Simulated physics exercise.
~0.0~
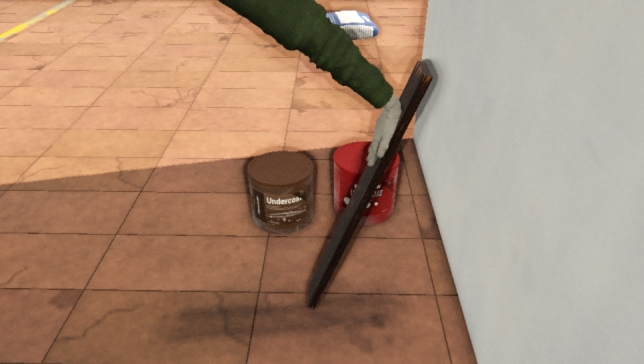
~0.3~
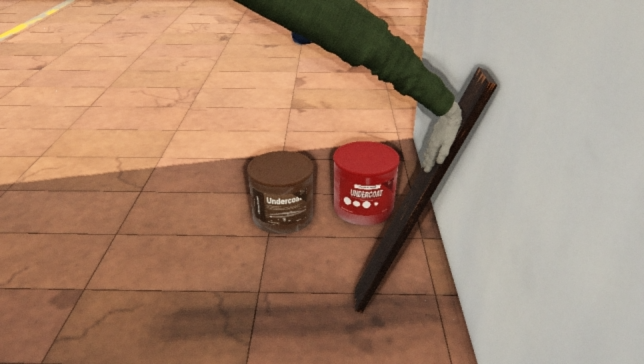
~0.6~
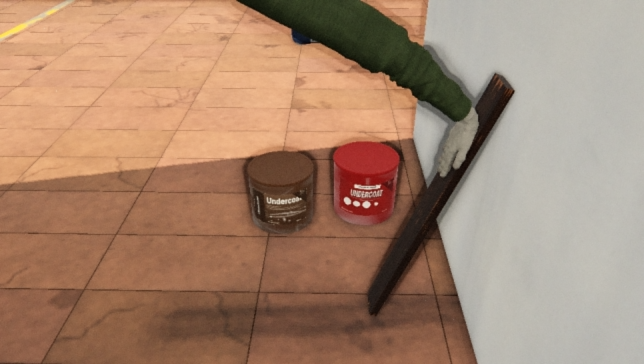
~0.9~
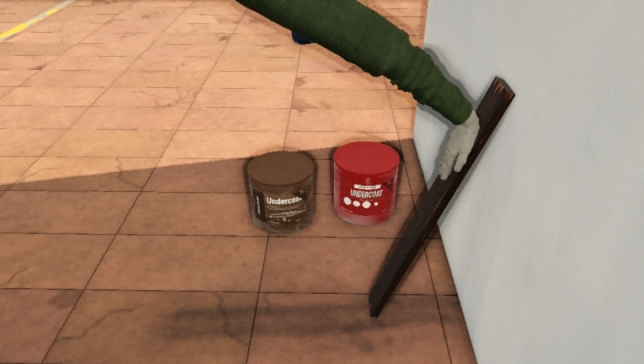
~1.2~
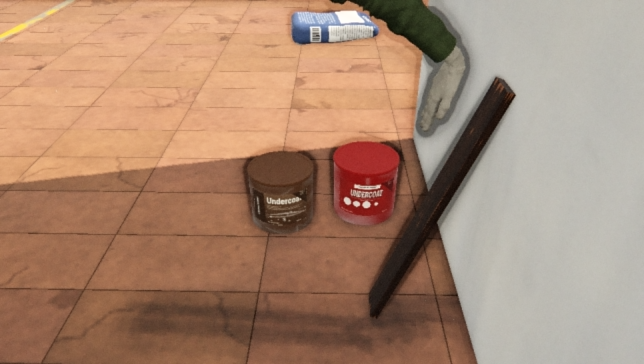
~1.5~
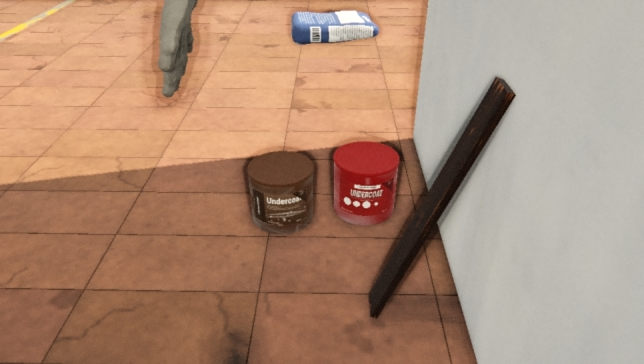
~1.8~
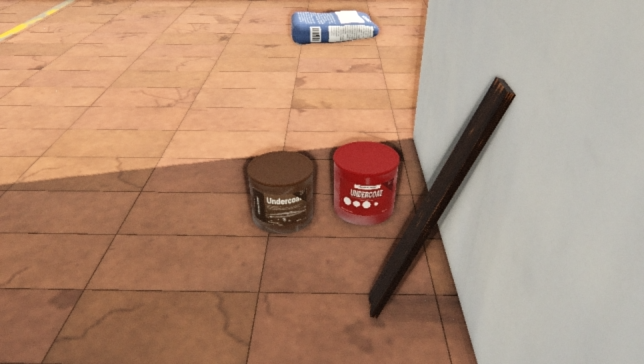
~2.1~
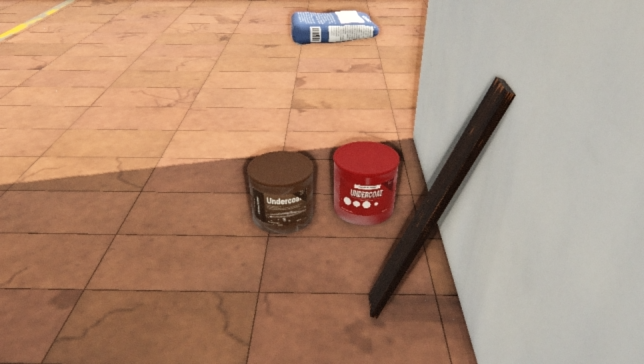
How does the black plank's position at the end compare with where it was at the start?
At the start the plank was held in front of the red pail, partly covering it. By the end it was a little farther right, leaning against the wall with the front of the red pail in clear view.
A black plank, held by a gloved hand in front of a red pail, was moved to the right and leaned against the pale wall; the hand let go and withdrew, and the plank stayed leaning beside the red and brown pails.
